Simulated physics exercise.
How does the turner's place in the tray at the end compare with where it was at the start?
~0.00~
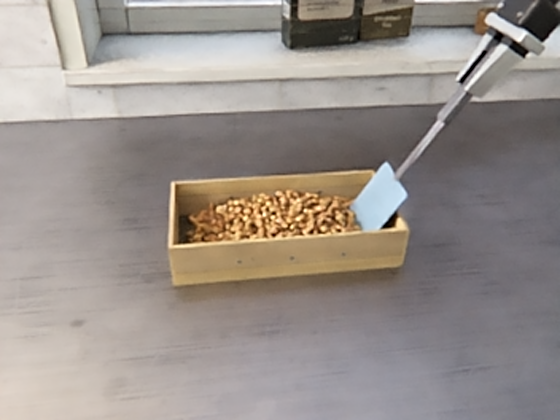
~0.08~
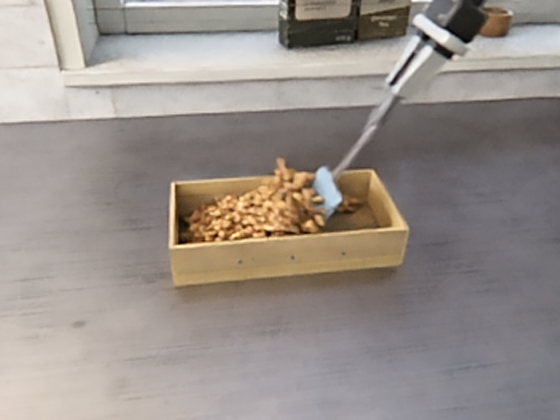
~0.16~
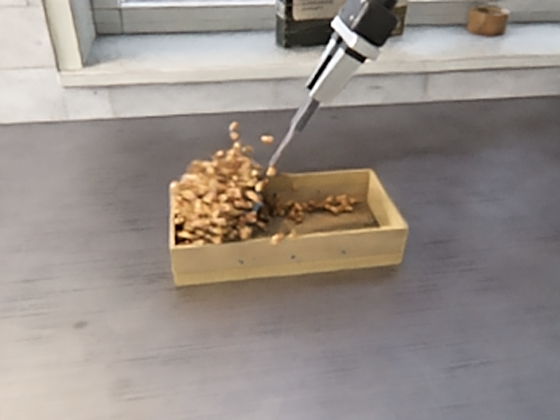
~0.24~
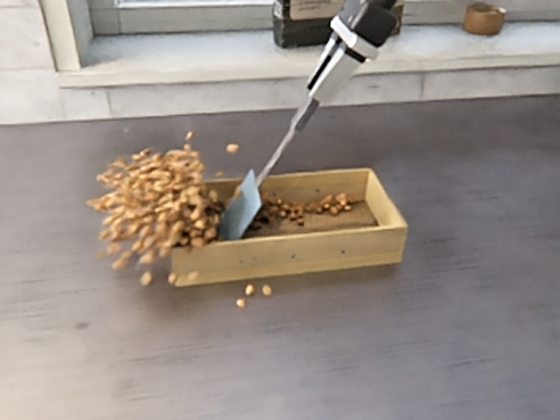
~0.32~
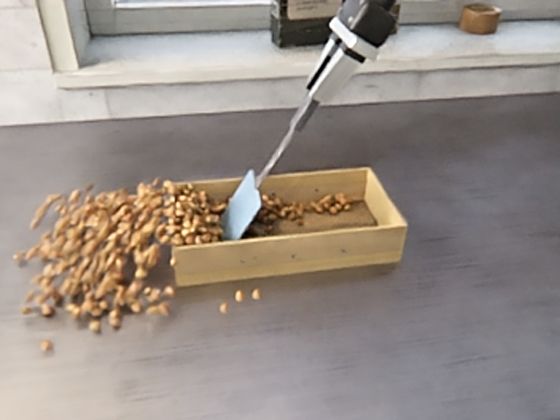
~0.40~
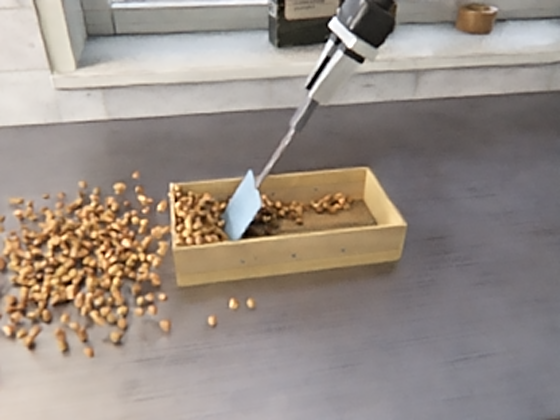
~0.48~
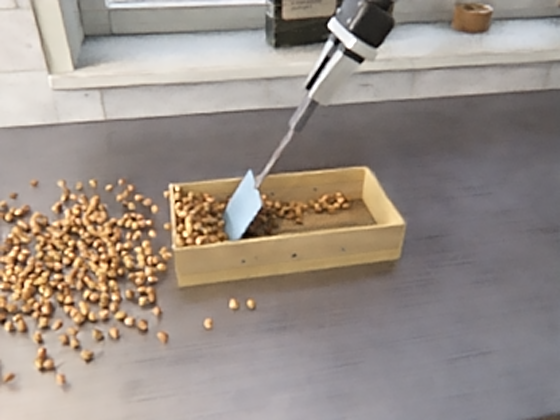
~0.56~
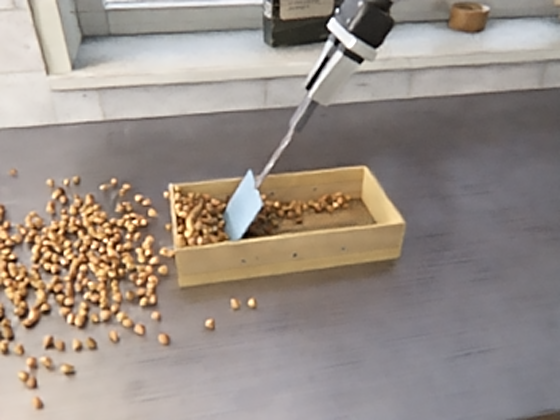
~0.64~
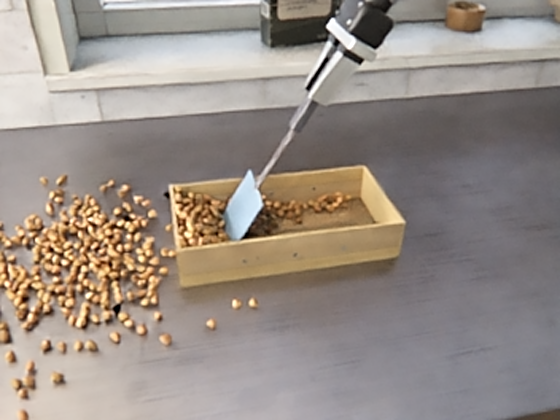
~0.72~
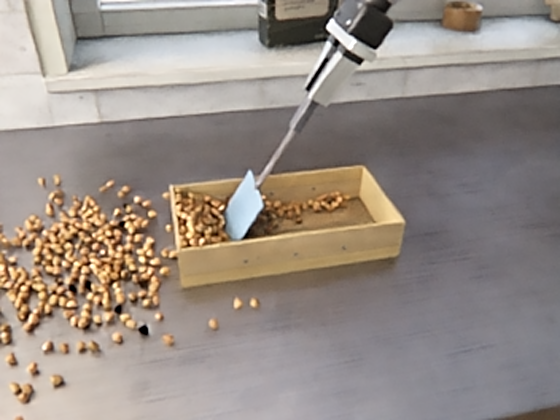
At the start the turner is at the right end of the tray. By the end it is farther left, resting left of the tray's middle against the beans that remain there.
A turner in a gripper sweeps beans left along a tray, spilling many onto the table.
